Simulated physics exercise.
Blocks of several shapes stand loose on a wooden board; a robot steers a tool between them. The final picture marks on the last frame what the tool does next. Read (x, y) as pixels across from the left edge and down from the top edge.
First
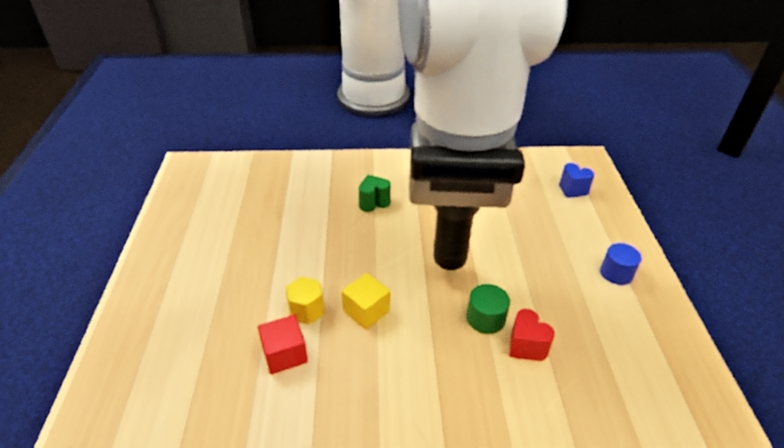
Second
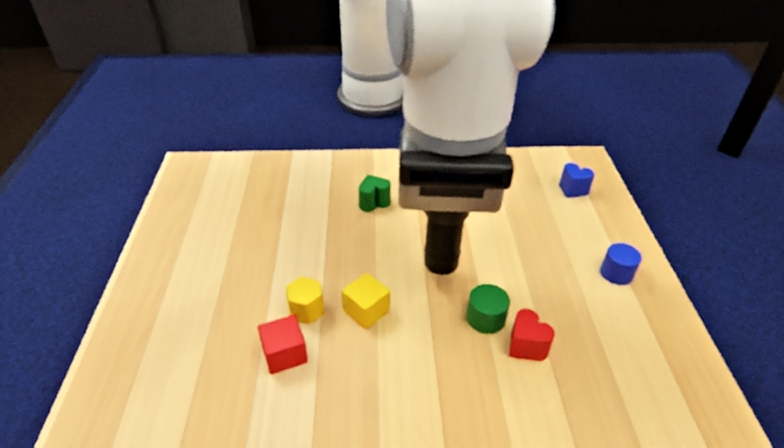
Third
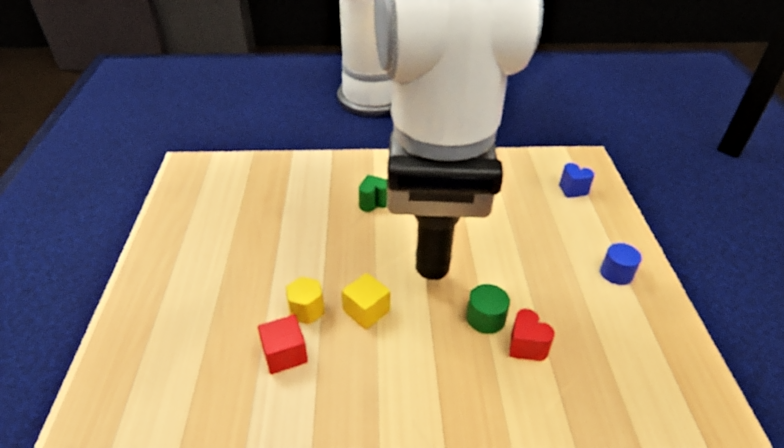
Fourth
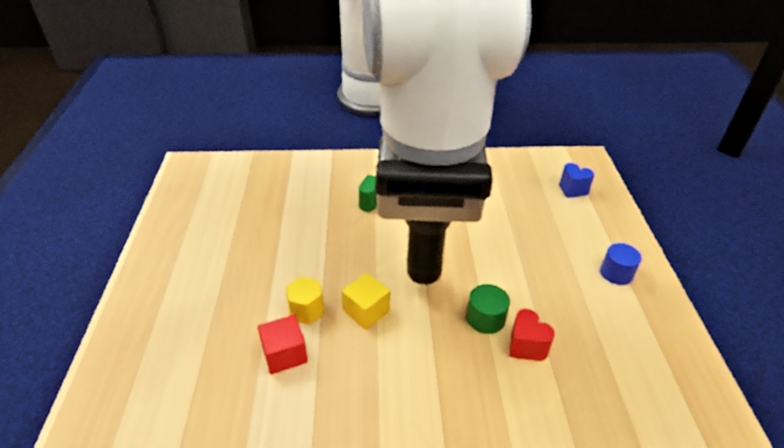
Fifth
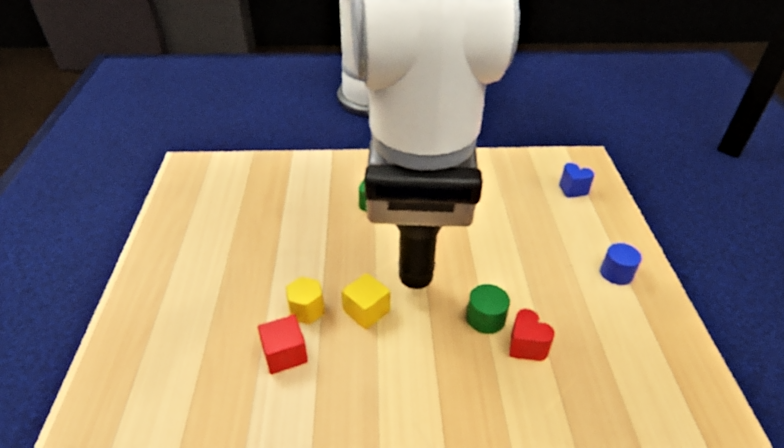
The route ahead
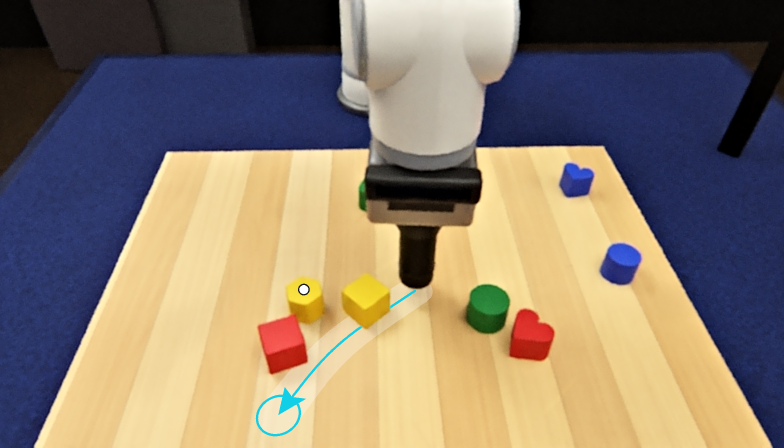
The clip opens on a wooden board scattered with red, yellow, green and blue blocks, a white robot arm holding a black tool among them. The arm slides the tool a short way left and slightly nearer the viewer, partly covering the green block behind it, while the blocks stay still.
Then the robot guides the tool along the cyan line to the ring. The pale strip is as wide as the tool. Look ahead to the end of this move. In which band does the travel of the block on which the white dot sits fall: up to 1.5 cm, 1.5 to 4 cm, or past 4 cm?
The answer here is from 1.5 to 4 cm.
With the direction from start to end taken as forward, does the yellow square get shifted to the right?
The answer is yes.
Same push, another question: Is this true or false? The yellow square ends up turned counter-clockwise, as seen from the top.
The claim does not hold.
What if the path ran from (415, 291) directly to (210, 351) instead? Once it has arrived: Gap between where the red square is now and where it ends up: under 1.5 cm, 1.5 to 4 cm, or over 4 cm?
It moves more than 4 cm.
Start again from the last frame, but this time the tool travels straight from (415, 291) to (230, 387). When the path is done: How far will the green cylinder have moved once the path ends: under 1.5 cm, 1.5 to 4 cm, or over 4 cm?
Below 1.5 cm.
The drawn path runs from (415, 291) via (369, 322) and (322, 361), ending at (278, 415); the dot is on the yellow hexagonal block.
The first path, step by step. One third of the way, tool (367, 309); yellow hexagonal block (296, 288); yellow square (330, 299), turned 55° clockwise.
Two thirds of the way, tool (319, 349); red square (276, 335); yellow hexagonal block (284, 286); yellow square (309, 304), turned 90° clockwise.
At the end, tool (275, 402); red square (268, 341), turned 45° clockwise; yellow hexagonal block (284, 286); yellow square (309, 304), turned 90° clockwise; green cylinder not moved.
